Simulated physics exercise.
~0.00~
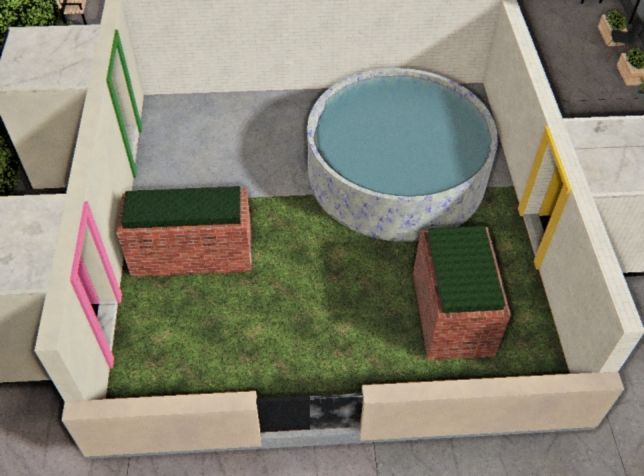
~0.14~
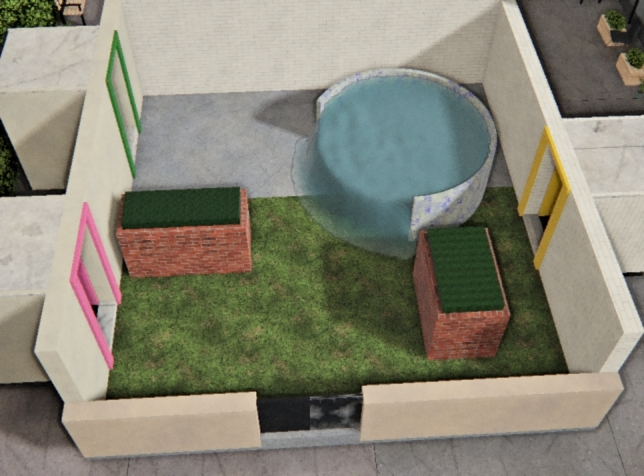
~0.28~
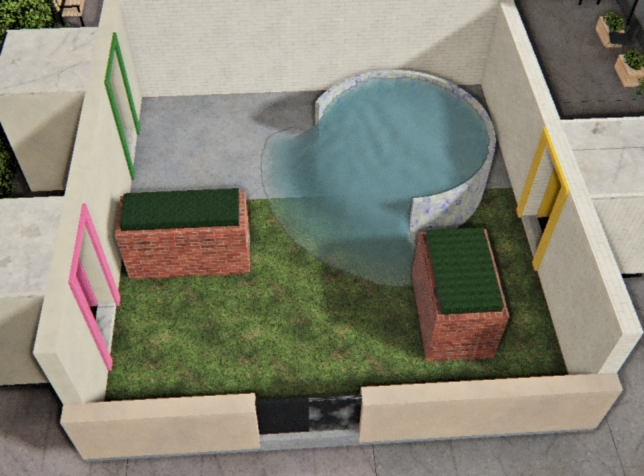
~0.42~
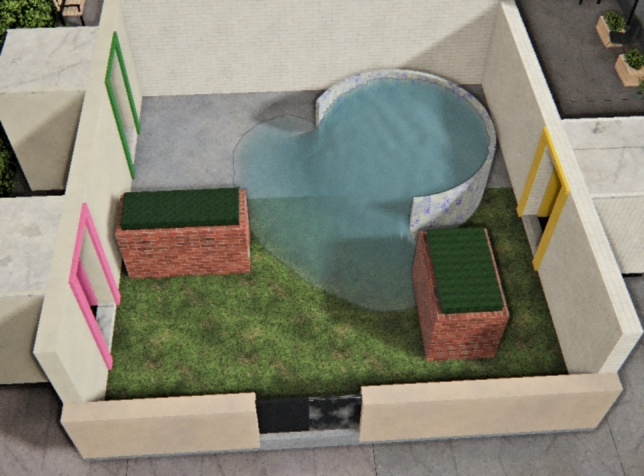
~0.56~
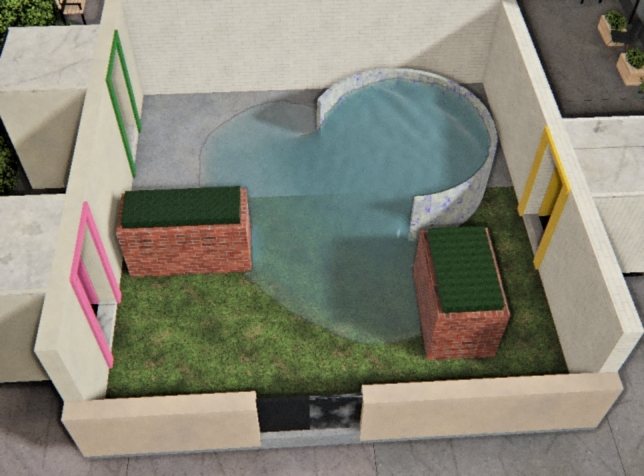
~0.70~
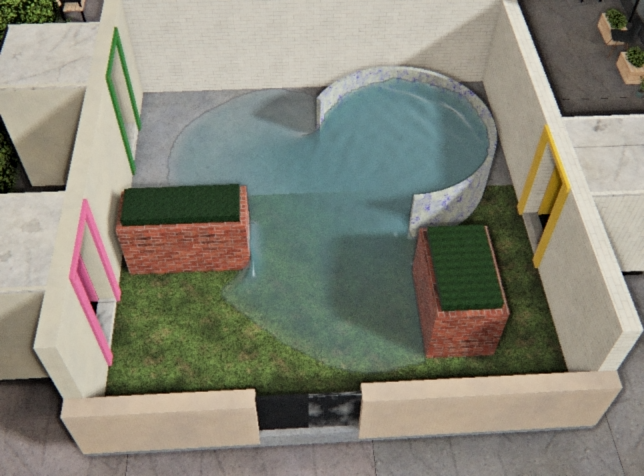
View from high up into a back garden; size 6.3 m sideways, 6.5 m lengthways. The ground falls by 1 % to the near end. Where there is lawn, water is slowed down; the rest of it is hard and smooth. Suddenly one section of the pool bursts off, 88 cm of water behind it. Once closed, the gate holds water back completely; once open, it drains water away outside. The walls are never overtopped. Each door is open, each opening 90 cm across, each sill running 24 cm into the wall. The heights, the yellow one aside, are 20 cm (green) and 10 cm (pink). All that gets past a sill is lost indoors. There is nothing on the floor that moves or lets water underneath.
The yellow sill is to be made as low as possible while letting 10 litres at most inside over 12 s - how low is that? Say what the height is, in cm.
It comes to about 21 cm.
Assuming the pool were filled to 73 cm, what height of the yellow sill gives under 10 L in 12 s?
Required height: Approx. 16 cm.
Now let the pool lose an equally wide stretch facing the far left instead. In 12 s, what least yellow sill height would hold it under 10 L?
You'd want it roughly 11.0 centimetres tall.
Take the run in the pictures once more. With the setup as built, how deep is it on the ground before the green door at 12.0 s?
Some 10.0 centimetres.
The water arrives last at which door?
That's the pink one.
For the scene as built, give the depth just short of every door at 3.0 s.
Door depths (cm): Green = 30, pink = 22, yellow = 2.
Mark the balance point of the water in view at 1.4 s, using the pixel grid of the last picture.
I'd say around (334, 202).
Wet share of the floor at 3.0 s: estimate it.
80 %.
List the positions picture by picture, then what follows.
The first picture shows the pool at (402, 133) is whole and still, 88 cm deep; the yellow door at (545, 196) is dry.
In the second picture, water pours out at (326, 197) and has run 0.3 m, to (403, 255); about 9 cm deep outside, 88 cm at the back.
In the third picture, the gap is at (325, 198), the front 0.8 m out at (269, 145); the back of the pool holds 88 cm.
In the fourth picture, water pours out at (325, 200) and has run 1.3 m, to (377, 307); about 12 cm deep outside, 88 cm at the back.
In the fifth picture, the front is at (370, 339), 1.9 m from the gap at (326, 199); 9.3 m2 of floor is wet, 83 cm left at the back.
In the sixth picture, the gap is at (326, 198), the front 2.4 m out at (333, 362); the back of the pool holds 71 cm; 1.0 m in a straight line remain to the yellow door at (544, 194).
After 1.4 s water covers 70 % of the floor, deepest (50 cm) near (253, 244); it has not reached the yellow door.
After 3.0 s water covers 80 % of the floor, deepest (47 cm) near (144, 425); 2 cm at the yellow door, 0 litres in over its 5 cm sill.
After 12.0 s water covers 100 % of the floor, deepest (18 cm) near (565, 402); 15 cm at the yellow door, 313 litres in over its 5 cm sill.
At the yellow door as built, the water arrived by 1.5 s and peaked near 21 cm at 7.0 s.
With a sill of 18 cm, 25 litres would have come in within the 12 s; with 24 cm, 2 litres. So under 10 litres takes about 21 cm.
